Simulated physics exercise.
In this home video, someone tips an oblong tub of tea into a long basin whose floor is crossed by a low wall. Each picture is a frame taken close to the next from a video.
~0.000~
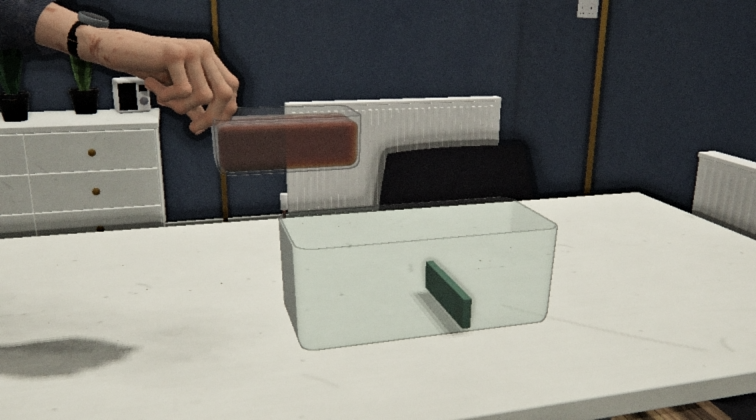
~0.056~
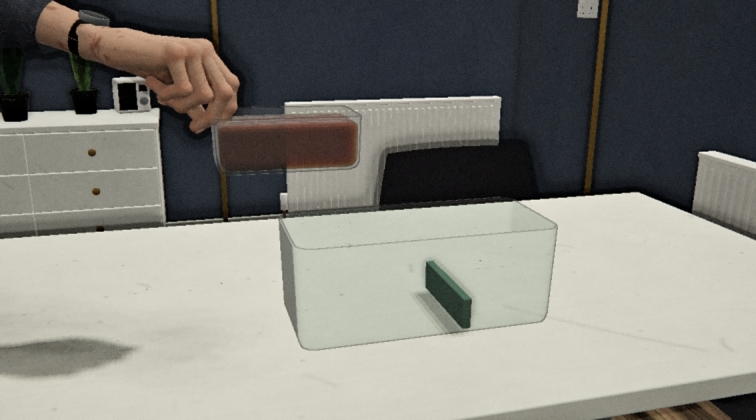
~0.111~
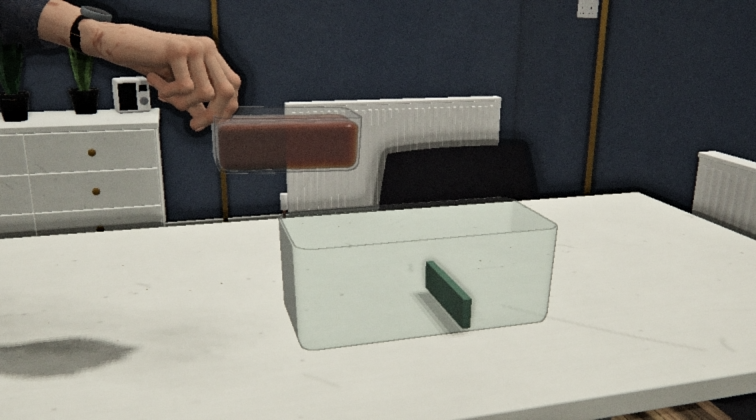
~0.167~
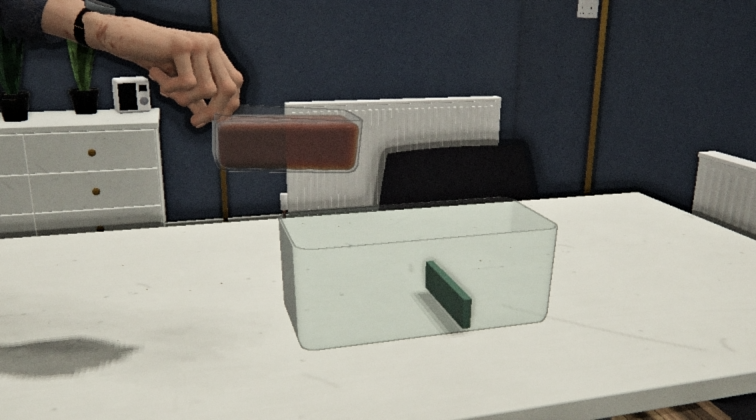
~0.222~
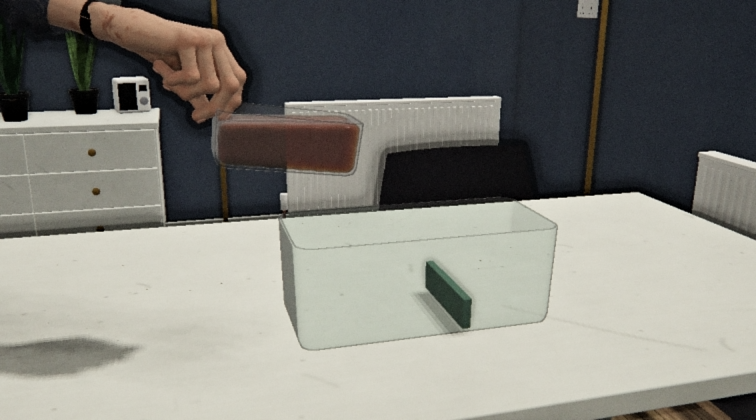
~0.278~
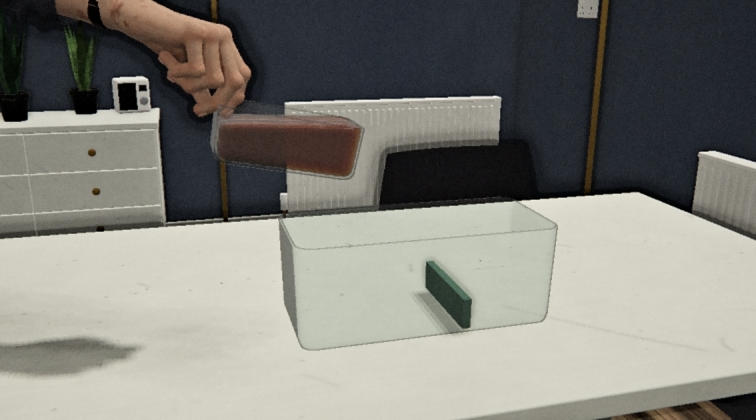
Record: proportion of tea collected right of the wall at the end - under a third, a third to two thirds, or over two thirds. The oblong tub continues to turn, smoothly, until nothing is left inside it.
Proportion recorded: Under a third.
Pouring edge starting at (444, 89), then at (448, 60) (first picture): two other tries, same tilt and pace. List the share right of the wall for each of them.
Close to 70 in a hundred, and close to 60 in a hundred.
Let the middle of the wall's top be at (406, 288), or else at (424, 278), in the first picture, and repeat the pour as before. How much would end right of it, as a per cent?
Case 1: 55 %; case 2: 15 %.
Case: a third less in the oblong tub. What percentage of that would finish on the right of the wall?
About 5 in a hundred.
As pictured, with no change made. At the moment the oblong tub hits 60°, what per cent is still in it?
35 %.
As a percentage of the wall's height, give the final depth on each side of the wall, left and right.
About 50 per cent on the left and 0 per cent on the right.
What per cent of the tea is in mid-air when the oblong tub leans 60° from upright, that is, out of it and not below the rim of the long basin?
About 35 per cent.
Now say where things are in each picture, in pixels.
It leans 0°; its right rim is at (353, 112); the tea meets the walls at (214, 123) and (351, 118); the long basin's rim runs from (286, 232) to (534, 213); the wall's top is at (447, 280), in the first picture.
It leans 0°; its right rim is at (354, 113); the tea meets the walls at (215, 123) and (350, 118), in the second picture.
It leans 2°; its right rim is at (354, 114); the tea meets the walls at (216, 122) and (351, 119), in the third picture.
It leans 4°; its right rim is at (355, 117); the tea meets the walls at (216, 121) and (352, 120), in the fourth picture.
It leans 7°; its right rim is at (356, 121); the tea meets the walls at (216, 120) and (353, 121), in the fifth picture.
It leans 11°; its right rim is at (356, 126); the tea meets the walls at (217, 120) and (355, 121), in the sixth picture.
By 0.72 s the tilt is 60° and 35 per cent is still to pour, 32 is left of the wall and 0 right of it.
By 1.05 s the tilt is 91° and 8 per cent is still to pour, 83 is left of the wall and 4 right of it.
By 1.39 s the tilt is 98° and 1 per cent is still to pour, 92 is left of the wall and 5 right of it.
By 1.76 s the tilt is 98° and 0 per cent is still to pour, 94 is left of the wall and 5 right of it.
At rest 94 per cent lies left of the wall, 5 right of it and 1 outside.
